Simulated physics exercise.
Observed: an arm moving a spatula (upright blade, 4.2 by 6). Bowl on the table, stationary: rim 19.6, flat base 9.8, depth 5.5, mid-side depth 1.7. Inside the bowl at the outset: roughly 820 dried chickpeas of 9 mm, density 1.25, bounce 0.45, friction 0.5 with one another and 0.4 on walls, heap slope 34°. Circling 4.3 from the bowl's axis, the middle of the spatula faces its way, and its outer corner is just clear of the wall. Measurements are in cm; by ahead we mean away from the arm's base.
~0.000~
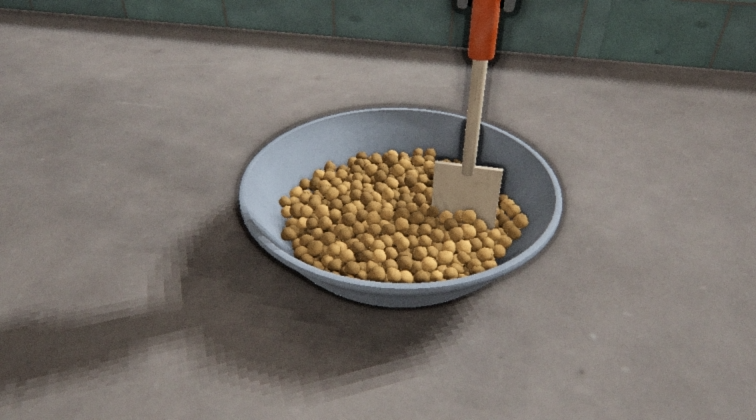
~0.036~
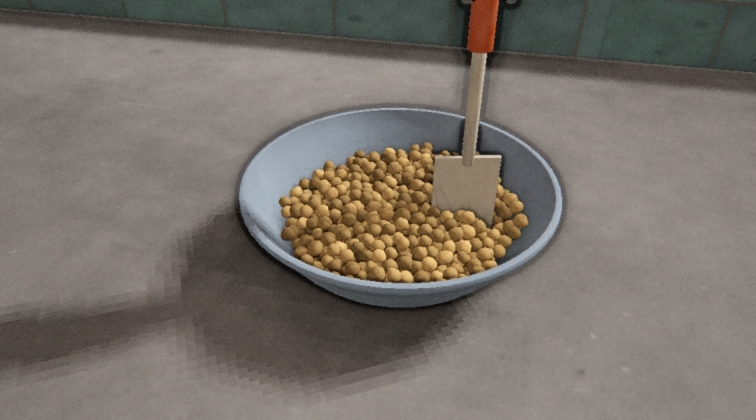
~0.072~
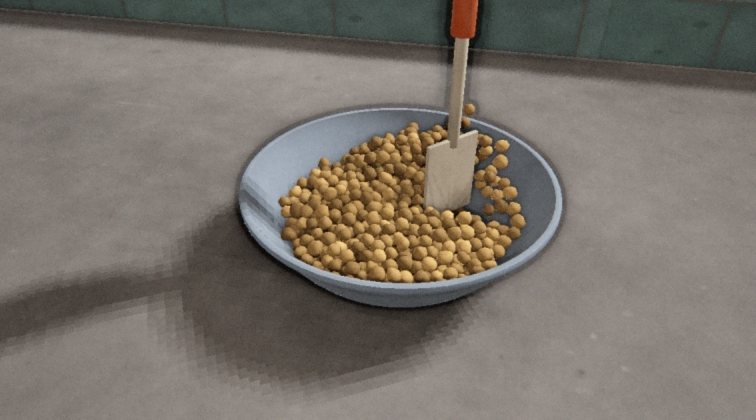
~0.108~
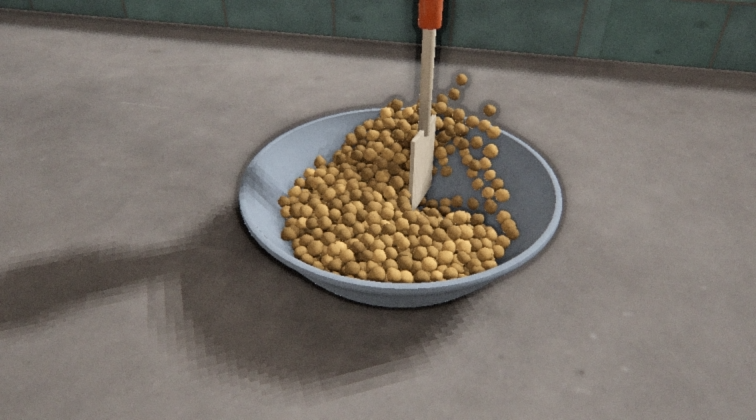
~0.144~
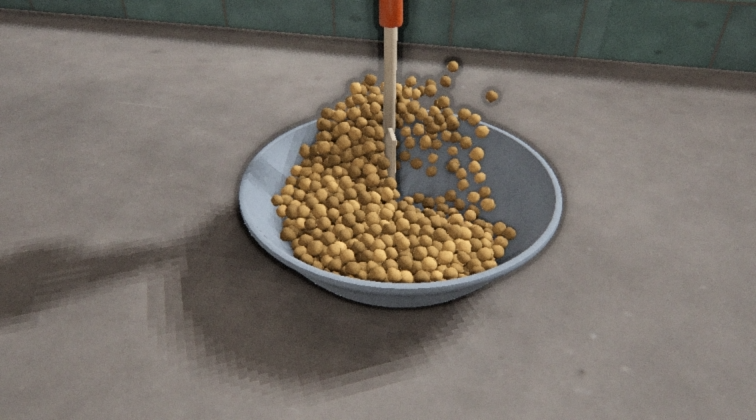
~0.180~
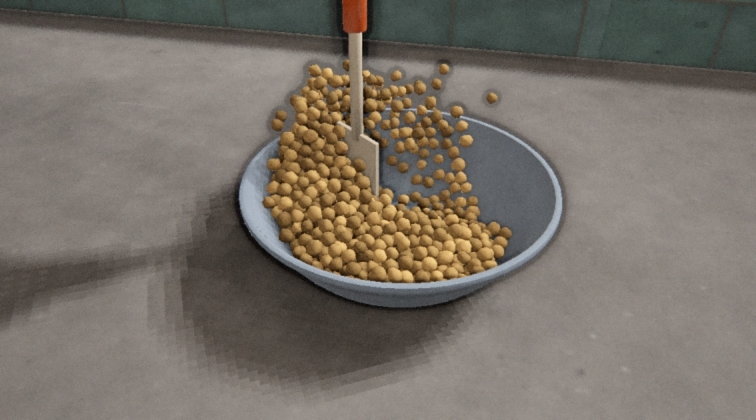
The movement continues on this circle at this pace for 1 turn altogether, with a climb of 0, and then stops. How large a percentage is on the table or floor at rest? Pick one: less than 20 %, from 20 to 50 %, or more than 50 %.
From 20 to 50 %.
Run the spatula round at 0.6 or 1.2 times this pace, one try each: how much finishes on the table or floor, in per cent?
Estimates in order: Near 15 % and near 45 %.
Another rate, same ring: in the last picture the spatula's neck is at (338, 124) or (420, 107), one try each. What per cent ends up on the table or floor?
Roughly 45 per cent on the first try and 10 per cent on the second.
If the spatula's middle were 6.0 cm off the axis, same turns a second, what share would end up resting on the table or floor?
That would give close to 20 per cent.
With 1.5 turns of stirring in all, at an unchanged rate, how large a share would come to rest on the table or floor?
Then roughly 40 percent.
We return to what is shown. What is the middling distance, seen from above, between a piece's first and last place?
Level distance: About 8 cm.
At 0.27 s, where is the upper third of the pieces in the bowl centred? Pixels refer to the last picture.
I'd point to somewhere close to (310, 218).
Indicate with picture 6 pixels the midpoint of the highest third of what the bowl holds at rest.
Somewhere close to (465, 189).
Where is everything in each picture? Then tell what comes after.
In the first picture, the spatula neck at (471, 145), 0° round; upper third of the load around (394, 210), from x 285 to 520, top at y 155; 825 in the bowl.
In the second picture, the spatula neck at (470, 136), 15° round; upper third of the load around (402, 201), from x 285 to 520, top at y 150.
In the third picture, the spatula neck at (455, 119), 47° round; upper third of the load around (403, 177), from x 285 to 520, top at y 110.
In the fourth picture, the spatula neck at (425, 108), 79° round; upper third of the load around (392, 160), from x 285 to 510, top at y 80; 823 in the bowl, 2 in flight or on the tool.
In the fifth picture, the spatula neck at (390, 106), 112° round; upper third of the load around (364, 147), from x 275 to 510, top at y 65; 815 in the bowl, 10 in flight or on the tool.
In the sixth picture, the spatula neck at (357, 112), 144° round; upper third of the load around (329, 143), from x 270 to 505, top at y 65; 791 in the bowl, 34 in flight or on the tool.
After 0.27 s, 223° round, highest piece 10 above the table; 712 in the bowl, 31 on the table or floor, 82 in flight or on the tool.
After 0.36 s, 302° round, highest piece 10 above the table; 633 in the bowl, 108 on the table or floor, 84 in flight or on the tool.
After 0.60 s, 0° round, highest piece 6 above the table; 535 in the bowl, 289 on the table or floor, 1 in flight or on the tool.
After 1.30 s, 0° round, highest piece 5 above the table; 535 in the bowl, 290 on the table or floor.
In the end, 535 in the bowl, 290 on the table or floor. That is 35 % on the table or floor.
